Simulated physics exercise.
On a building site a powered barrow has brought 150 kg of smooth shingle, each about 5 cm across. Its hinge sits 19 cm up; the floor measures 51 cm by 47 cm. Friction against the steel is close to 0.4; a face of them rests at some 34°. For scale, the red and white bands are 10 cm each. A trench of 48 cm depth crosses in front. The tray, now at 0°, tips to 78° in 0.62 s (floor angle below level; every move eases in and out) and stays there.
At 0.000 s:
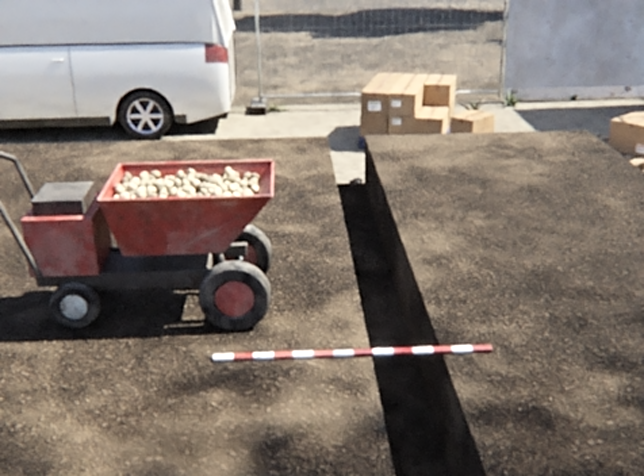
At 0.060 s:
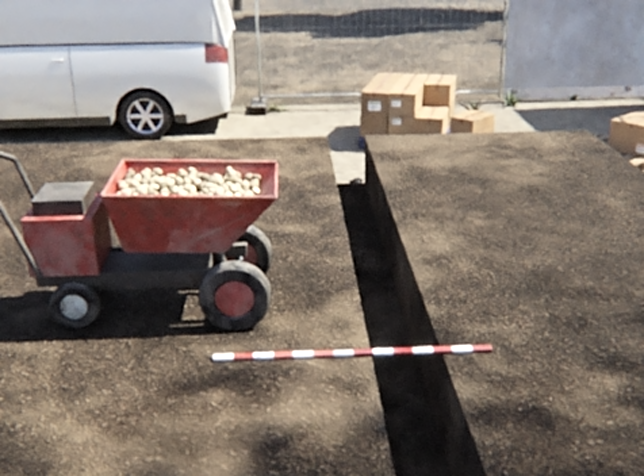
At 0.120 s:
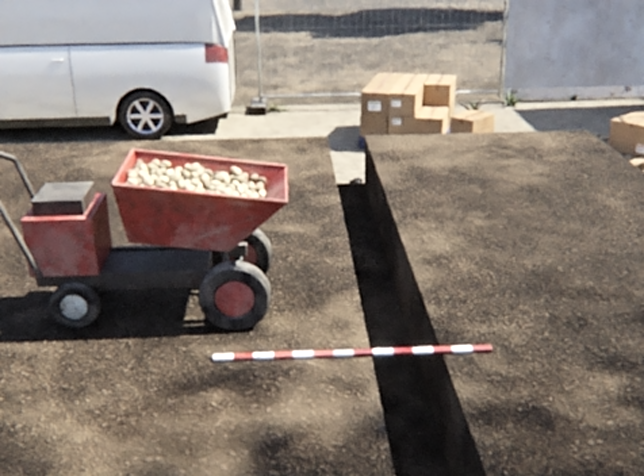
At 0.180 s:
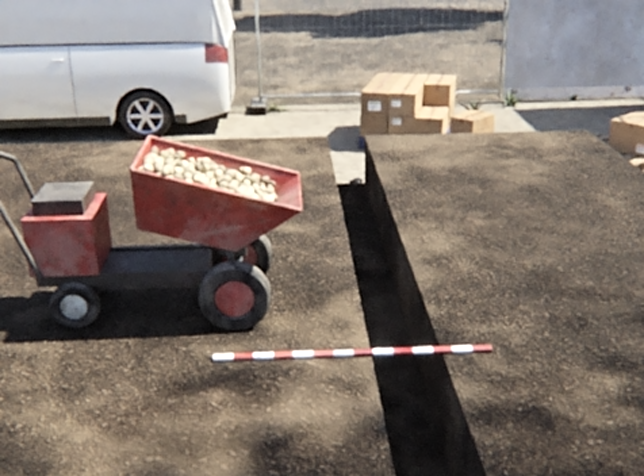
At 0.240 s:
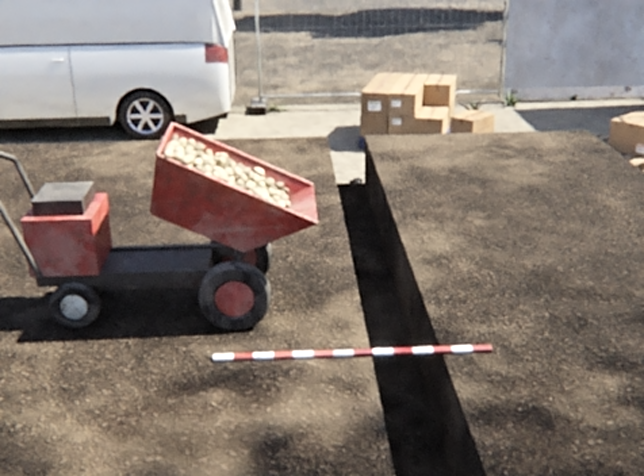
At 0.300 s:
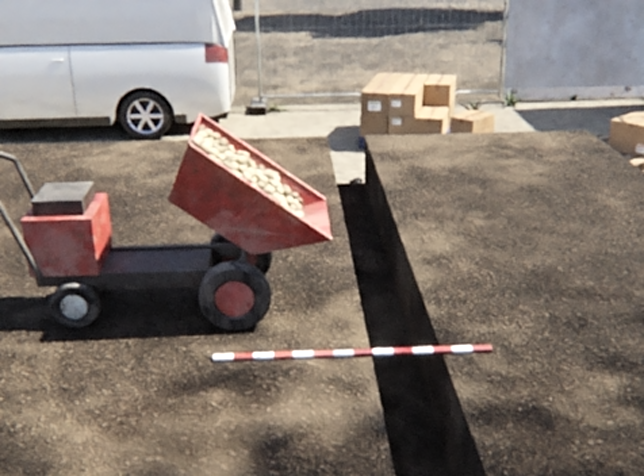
Red powered barrow standing beside a trench, its tray of pale rounded stones tilting steadily forward to the right, rear end rising.
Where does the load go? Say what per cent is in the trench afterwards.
Roughly 93 per cent ends in the trench.
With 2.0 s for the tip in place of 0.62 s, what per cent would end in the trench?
It would be near 100 per cent.
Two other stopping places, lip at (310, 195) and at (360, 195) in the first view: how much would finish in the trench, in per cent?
First some 60, then 5 per cent.
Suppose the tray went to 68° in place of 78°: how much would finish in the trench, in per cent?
It would be near 90 per cent.
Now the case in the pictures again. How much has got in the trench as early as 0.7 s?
Some 50 per cent.
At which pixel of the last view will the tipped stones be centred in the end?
Their middle is at about (394, 360).
After 0.5 s the floor is at 65°; 100 % in the tray; the foremost stones are at (342, 264).
After 0.7 s the floor is at 78°; 46 % in the tray, 3 % short of the trench, 51 % in the trench; the foremost stones are at (422, 323).
After 1.1 s the floor is at 78°; 2 % in the tray, 2 % short of the trench, 90 % in the trench, 6 % past the trench; the foremost stones are at (568, 294).
After 3.0 s the floor is at 78°; 0 % in the tray, 1 % short of the trench, 93 % in the trench, 6 % past the trench; the foremost stones are past the picture's edge.
